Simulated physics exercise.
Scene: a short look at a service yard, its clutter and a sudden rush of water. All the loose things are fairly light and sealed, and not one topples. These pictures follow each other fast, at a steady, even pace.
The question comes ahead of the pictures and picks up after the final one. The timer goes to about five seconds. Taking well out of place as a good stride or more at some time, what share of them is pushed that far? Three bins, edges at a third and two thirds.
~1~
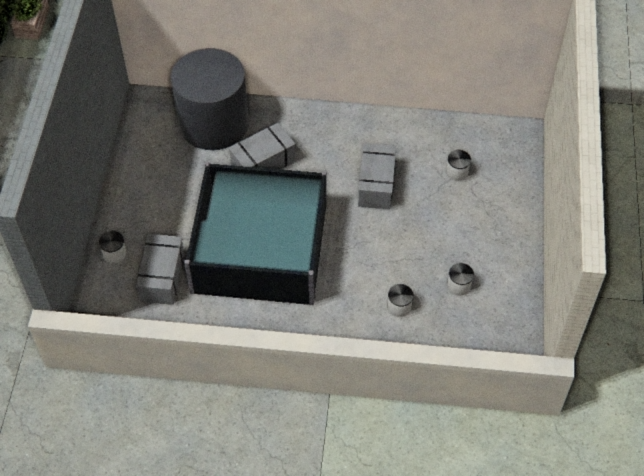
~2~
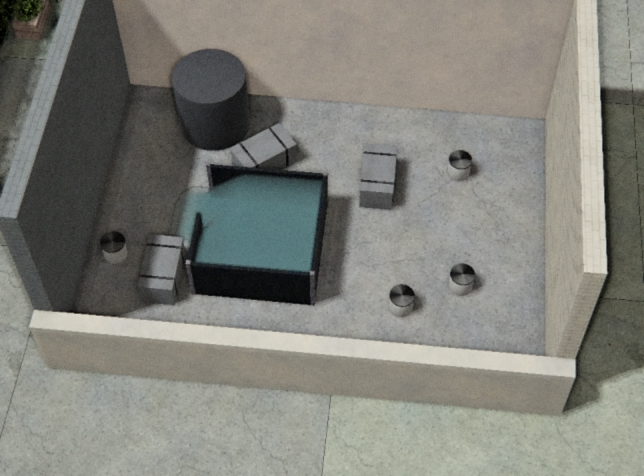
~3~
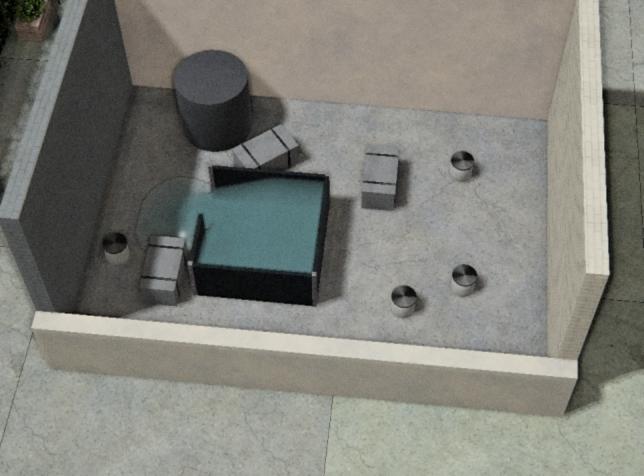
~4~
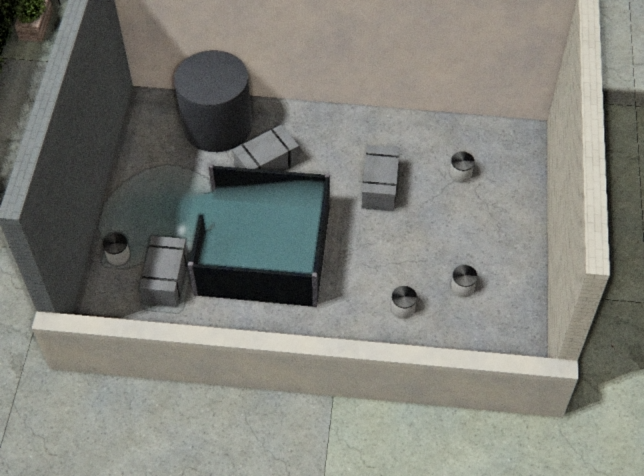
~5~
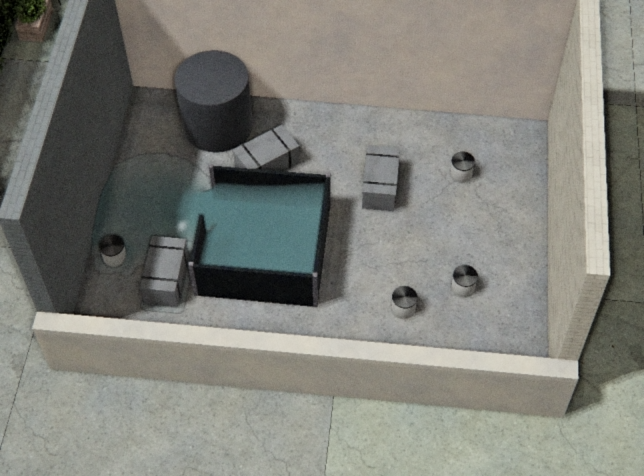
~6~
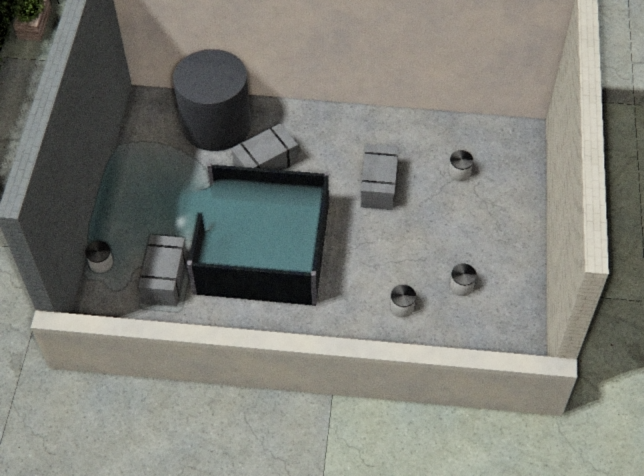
I expect the share pushed well aside to be below one third.
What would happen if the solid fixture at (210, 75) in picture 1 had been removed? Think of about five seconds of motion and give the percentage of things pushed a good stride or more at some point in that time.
Close to 60 percent, I'd say.
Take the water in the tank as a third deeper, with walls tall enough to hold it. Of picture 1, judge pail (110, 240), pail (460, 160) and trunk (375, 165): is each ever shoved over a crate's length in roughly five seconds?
Taking each in turn, the answer is did it, came up short, did it.
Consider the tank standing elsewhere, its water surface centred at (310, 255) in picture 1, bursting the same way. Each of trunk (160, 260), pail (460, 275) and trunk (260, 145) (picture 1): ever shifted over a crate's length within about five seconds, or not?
Lab note - in sequence: Displaced that much; less than that; less than that.
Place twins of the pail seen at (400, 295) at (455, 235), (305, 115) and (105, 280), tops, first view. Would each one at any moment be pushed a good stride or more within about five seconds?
Stays put, stays put, shoved clear.
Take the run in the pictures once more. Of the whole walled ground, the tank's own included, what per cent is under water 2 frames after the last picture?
Estimate: 25 %.
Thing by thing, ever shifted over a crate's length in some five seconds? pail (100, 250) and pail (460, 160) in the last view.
First: Goes past it; second: Falls short.
A moment on, 1 of 7 are well off their spots; 0 afloat.
Next, 1 of 7 are well off their spots; 0 afloat.
Later, 1 of 7 are well off their spots; 0 afloat.
In the end, 2 of 7 are well off their spots, and 2 have been at some point; 2 afloat.
